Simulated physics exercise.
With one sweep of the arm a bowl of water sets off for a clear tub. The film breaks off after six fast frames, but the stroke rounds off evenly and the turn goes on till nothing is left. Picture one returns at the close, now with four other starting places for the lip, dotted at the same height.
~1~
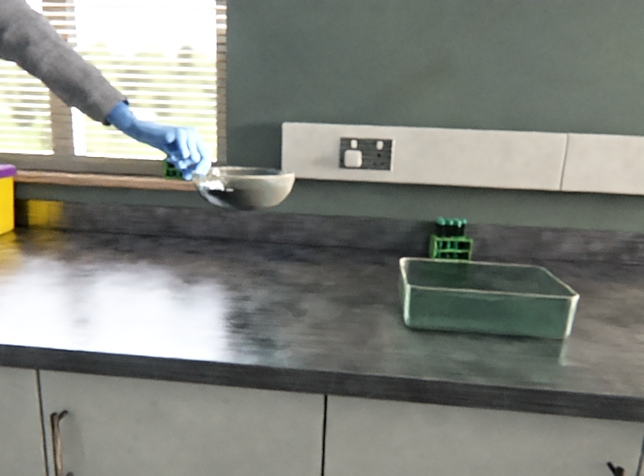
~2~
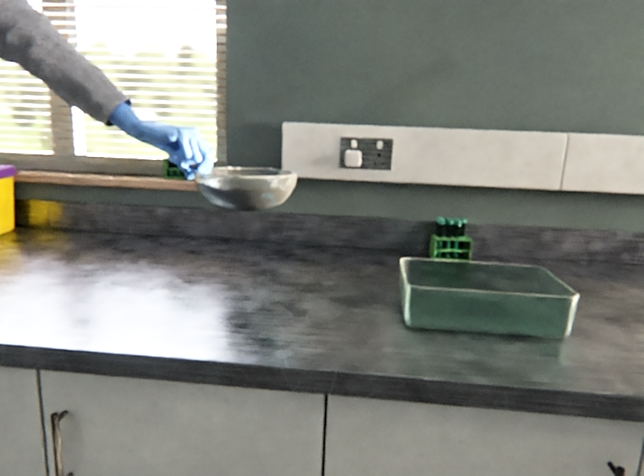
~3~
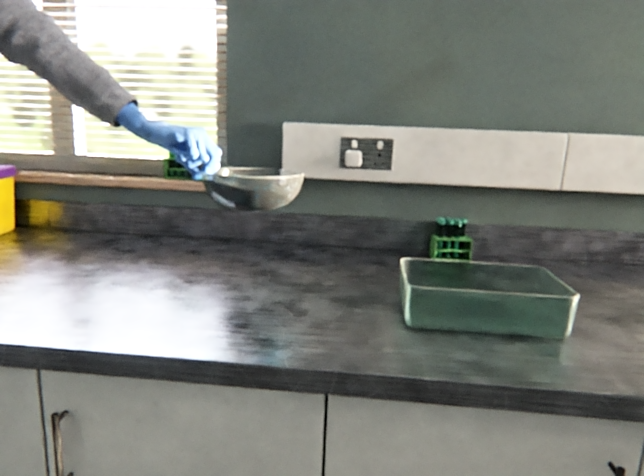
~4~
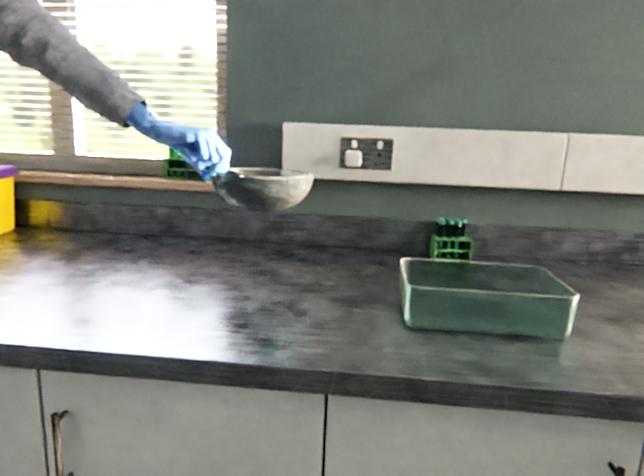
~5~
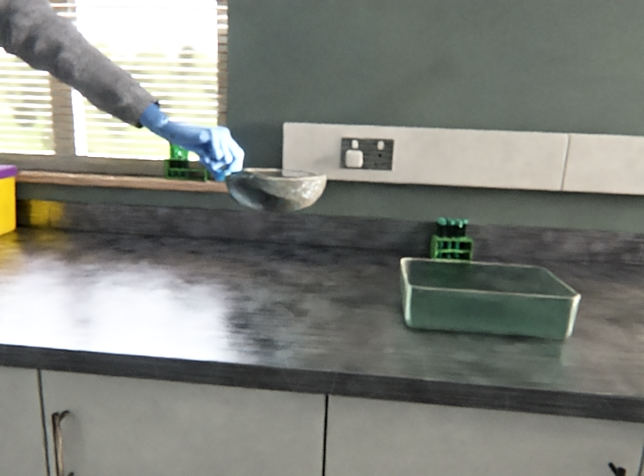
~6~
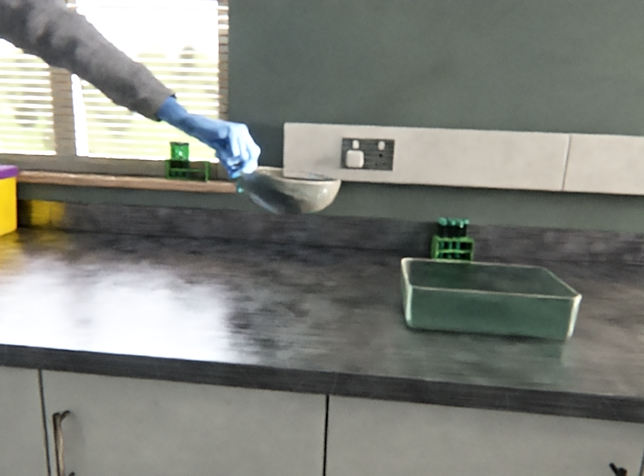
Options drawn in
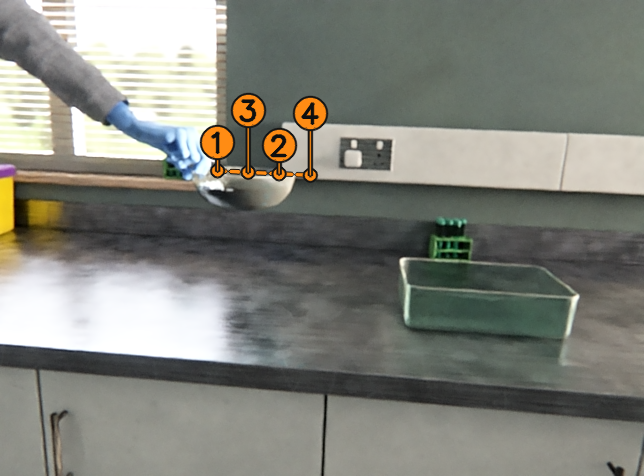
A gloved hand carries a bowl rightward above a dark counter, then tilts it slightly.
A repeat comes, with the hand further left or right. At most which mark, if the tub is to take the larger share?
It is 4.
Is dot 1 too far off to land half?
Yes, that goes wrong.
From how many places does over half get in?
One.
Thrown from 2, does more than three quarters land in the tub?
No.
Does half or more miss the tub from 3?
Yes, that goes wrong.
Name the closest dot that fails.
It is 2.
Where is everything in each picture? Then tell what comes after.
Upright, lip at (292, 174); tub from (403, 325) to (569, 337); nothing has left yet.
Upright, lip at (294, 174); nothing has left yet.
Upright, lip at (301, 174); nothing has left yet.
Upright, lip at (311, 175); nothing has left yet.
Upright, lip at (324, 176); water is over the rim, down to (224, 175).
Tipped about 5°, lip at (338, 181); water is over the rim, down to (238, 191).
On the marked copy, 1 at (217, 170); 2 at (279, 173); 3 at (248, 172); 4 at (310, 175).
For dot 1, about 0 % lands in the tub, 100 % falls short.
For dot 2, about 31 % lands in the tub, 66 % falls short and 3 % goes beside or beyond.
For dot 3, about 0 % lands in the tub, 99 % falls short.
For dot 4, about 62 % lands in the tub, 30 % falls short and 8 % goes beside or beyond.
